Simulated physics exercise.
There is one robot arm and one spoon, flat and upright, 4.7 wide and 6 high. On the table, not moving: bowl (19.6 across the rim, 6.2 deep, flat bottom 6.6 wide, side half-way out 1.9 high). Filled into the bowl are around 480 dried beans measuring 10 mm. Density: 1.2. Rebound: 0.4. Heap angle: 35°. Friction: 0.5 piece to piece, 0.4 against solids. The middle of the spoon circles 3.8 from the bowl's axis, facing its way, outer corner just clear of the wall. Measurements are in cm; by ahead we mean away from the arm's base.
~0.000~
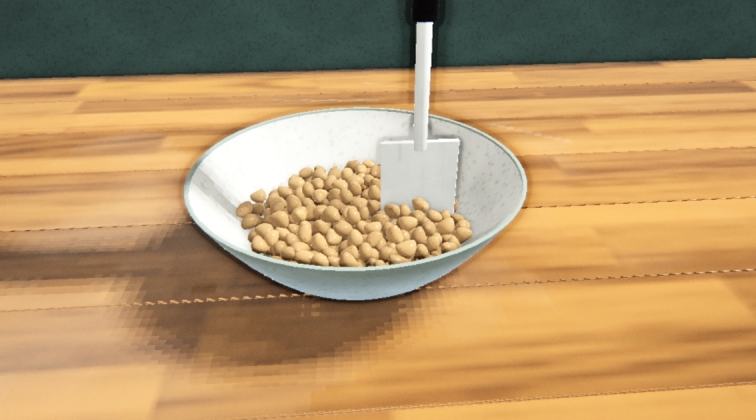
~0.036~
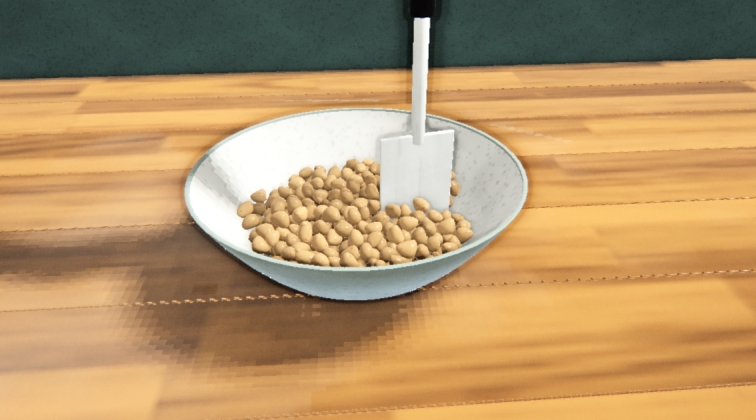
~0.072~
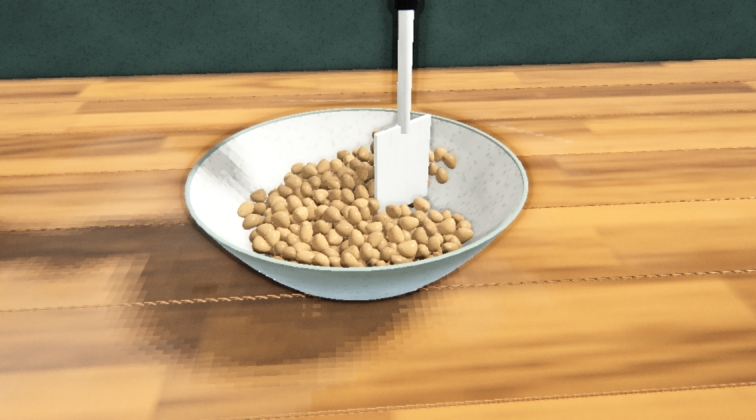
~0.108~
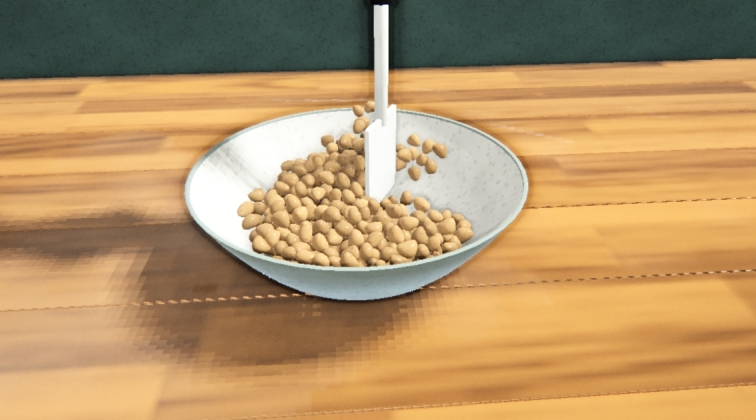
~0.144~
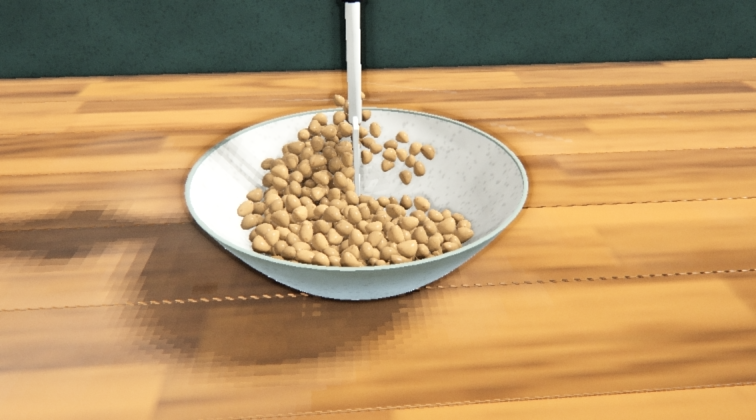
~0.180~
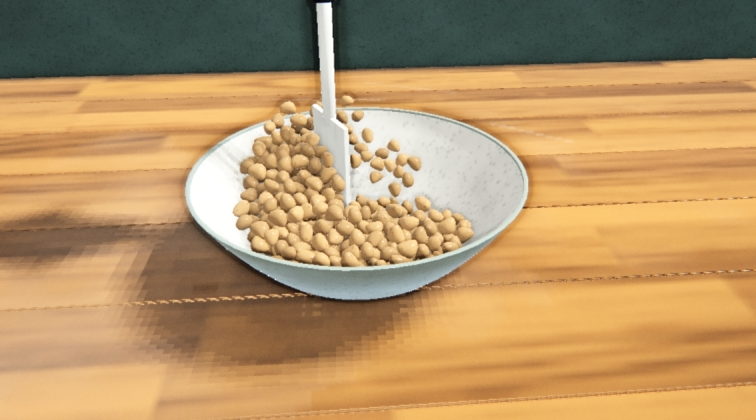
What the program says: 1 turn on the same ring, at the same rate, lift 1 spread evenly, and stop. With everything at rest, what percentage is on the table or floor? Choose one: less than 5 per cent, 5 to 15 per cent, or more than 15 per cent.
The share is 5 to 15 per cent.
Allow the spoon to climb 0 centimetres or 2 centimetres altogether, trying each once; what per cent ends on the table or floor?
Close to 10 percent and close to 5 percent.
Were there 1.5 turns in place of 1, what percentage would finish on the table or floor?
I'd expect some 10 per cent.
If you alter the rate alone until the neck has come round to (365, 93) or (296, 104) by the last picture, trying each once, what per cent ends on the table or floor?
About 0 per cent, then about 20 per cent.
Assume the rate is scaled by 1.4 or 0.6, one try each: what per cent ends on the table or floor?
Estimates in order: Near 25 % and near 0 %.
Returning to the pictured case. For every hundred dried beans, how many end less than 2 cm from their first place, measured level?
I'd guess close to 25 percent of the load.
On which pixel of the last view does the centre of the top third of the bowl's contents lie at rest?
Close to (418, 199).
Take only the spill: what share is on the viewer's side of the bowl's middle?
80 per cent, roughly.
By 0.31 s, 207° round, highest piece 9 above the table; 463 in the bowl, 4 on the table or floor, 8 in flight or on the tool.
By 0.44 s, 299° round, highest piece 8 above the table; 447 in the bowl, 22 on the table or floor, 6 in flight or on the tool.
By 0.70 s, 0° round, highest piece 5 above the table; 441 in the bowl, 34 on the table or floor.
By 1.40 s, 0° round, highest piece 5 above the table; 441 in the bowl, 34 on the table or floor.
Final count, 441 in the bowl, 34 on the table or floor. That is 7 % on the table or floor.
